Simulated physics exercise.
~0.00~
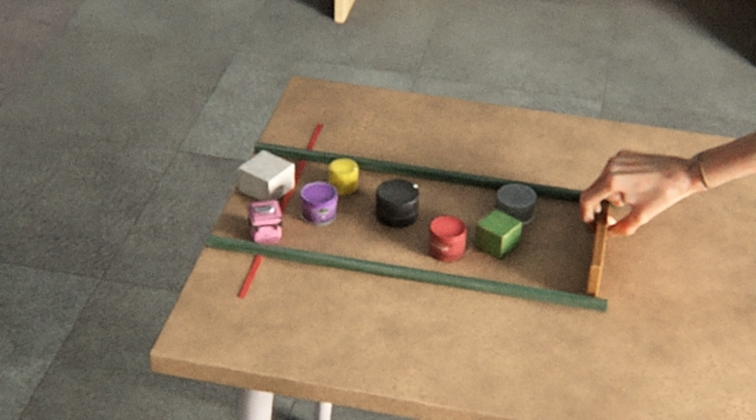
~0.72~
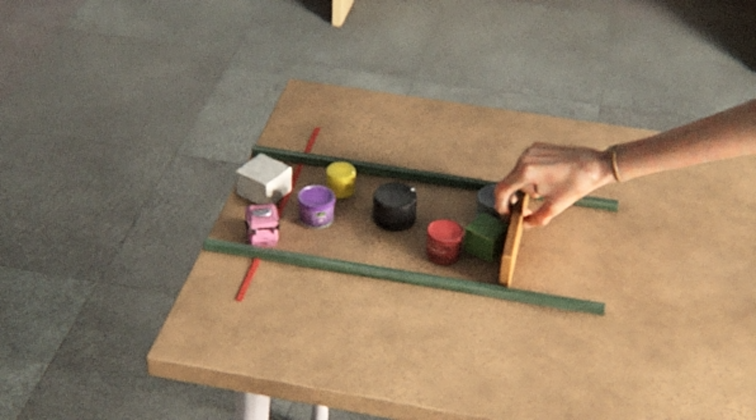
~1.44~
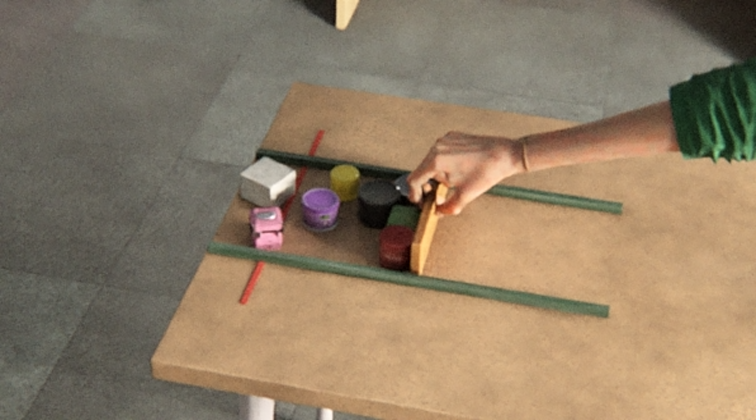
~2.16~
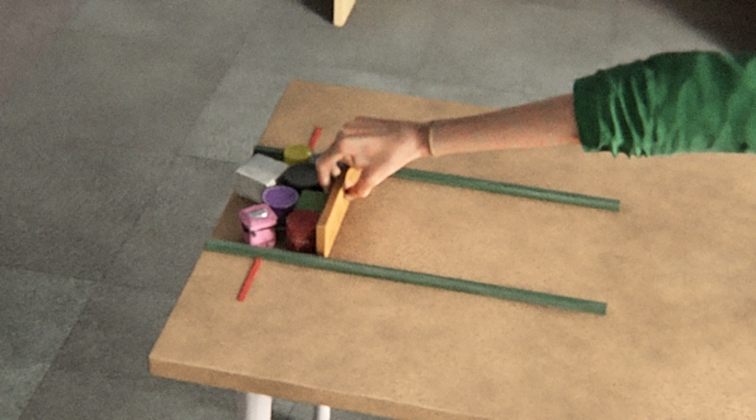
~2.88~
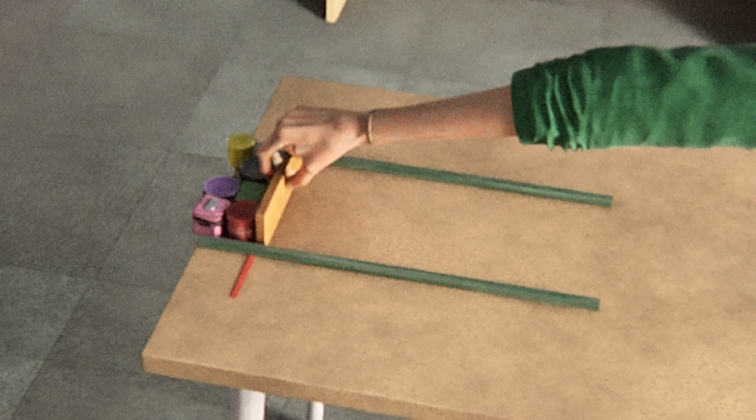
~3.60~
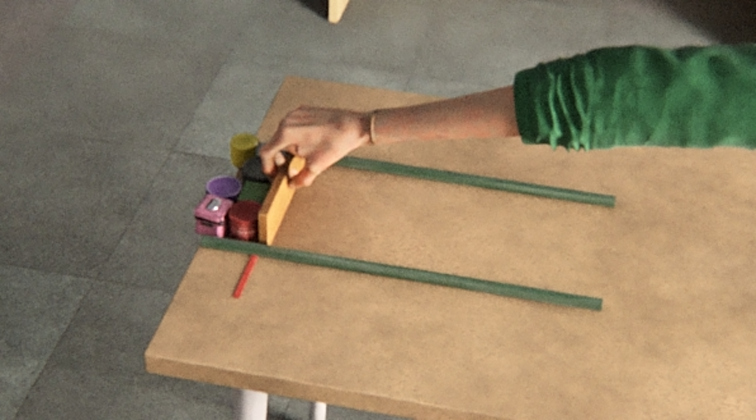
Hand sliding an upright wooden board leftward between green rails, bunching small pots and blocks at table's edge, white block dropping off.
